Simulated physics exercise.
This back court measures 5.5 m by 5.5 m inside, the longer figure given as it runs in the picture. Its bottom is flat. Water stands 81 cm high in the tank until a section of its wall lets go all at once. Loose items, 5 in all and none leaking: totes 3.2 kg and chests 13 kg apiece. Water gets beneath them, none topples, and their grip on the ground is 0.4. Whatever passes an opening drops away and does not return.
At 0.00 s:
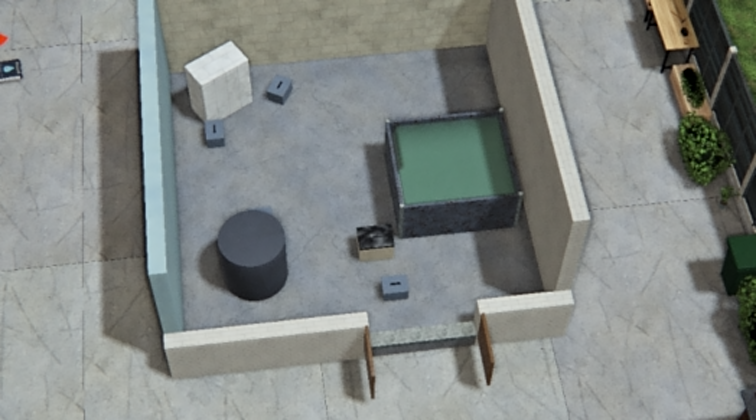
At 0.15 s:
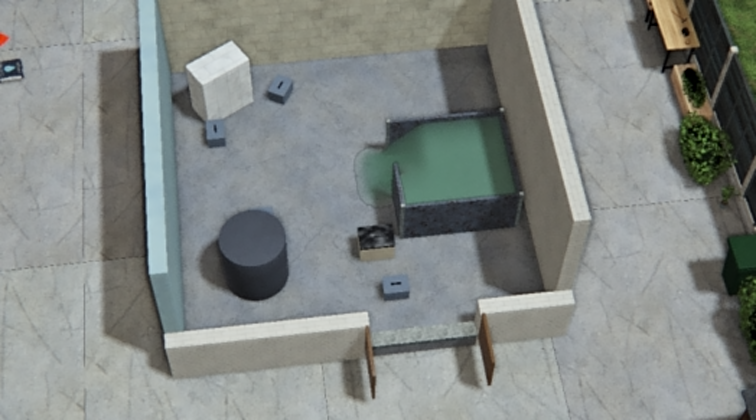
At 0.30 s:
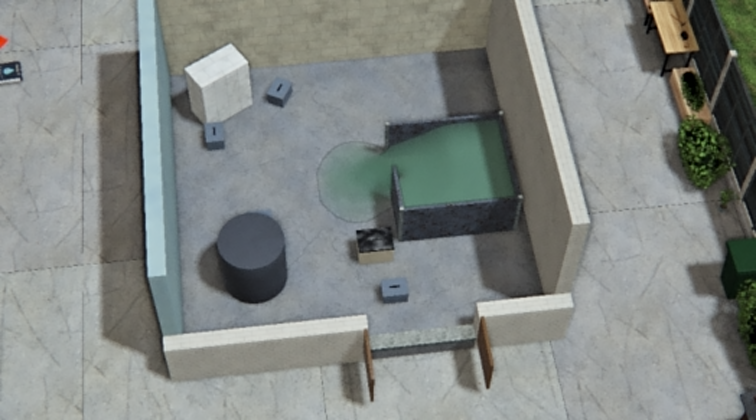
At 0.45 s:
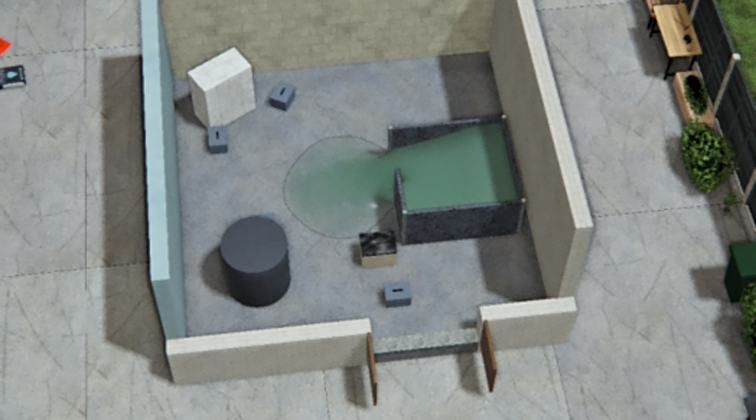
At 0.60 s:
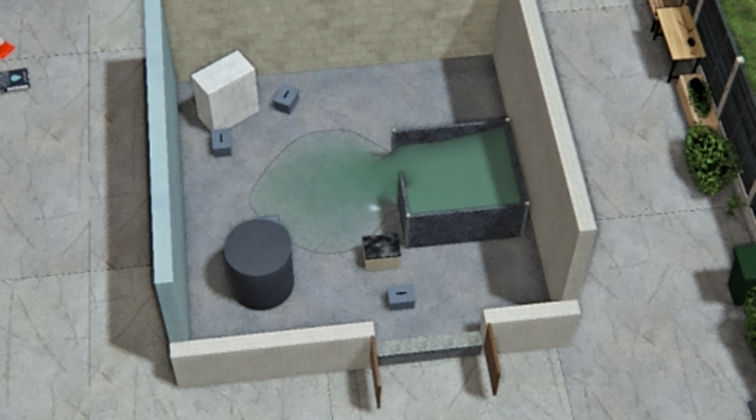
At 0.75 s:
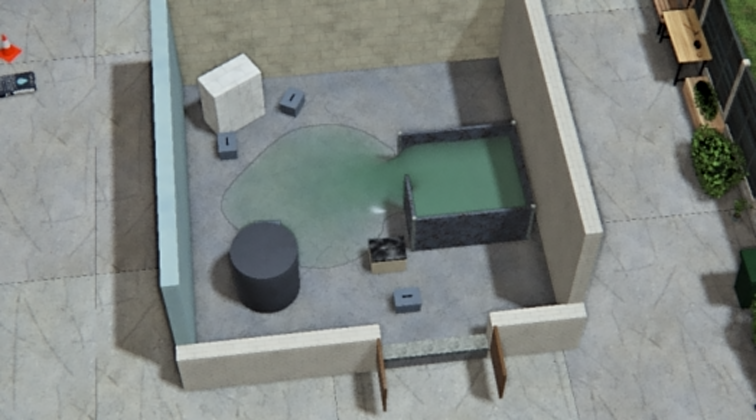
The clip shows a walled court viewed from above, where green water pours through the open left side of a dark tank and spreads leftward across the grey floor in a widening pool, reaching the dark cylinder and the small boxes.
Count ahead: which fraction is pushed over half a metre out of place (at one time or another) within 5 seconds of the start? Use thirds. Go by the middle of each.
It is two thirds or more.
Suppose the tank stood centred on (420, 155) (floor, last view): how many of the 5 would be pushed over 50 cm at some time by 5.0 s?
Then 4.
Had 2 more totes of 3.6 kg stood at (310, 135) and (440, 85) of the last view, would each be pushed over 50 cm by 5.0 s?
In turn: Past it, under.
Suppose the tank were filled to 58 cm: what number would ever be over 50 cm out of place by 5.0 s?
In that case 3 of them.
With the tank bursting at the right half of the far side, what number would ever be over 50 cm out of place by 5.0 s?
Then 2.
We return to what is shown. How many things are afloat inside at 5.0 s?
I count 3.
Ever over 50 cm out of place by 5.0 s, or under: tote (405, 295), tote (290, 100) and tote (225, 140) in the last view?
In that order: Over, over, past it.
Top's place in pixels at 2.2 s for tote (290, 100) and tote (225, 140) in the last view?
Around (224, 86) and (191, 87).
After 1.1 s 1 of 5 are over 50 cm from their spots; 0 afloat.
After 2.2 s 3 of 5 are over 50 cm from their spots; 2 afloat.
After 3.5 s 3 of 5 are over 50 cm from their spots; 3 afloat.
After 5.0 s 4 of 5 are over 50 cm from their spots, and 4 have been at some point; 3 afloat.
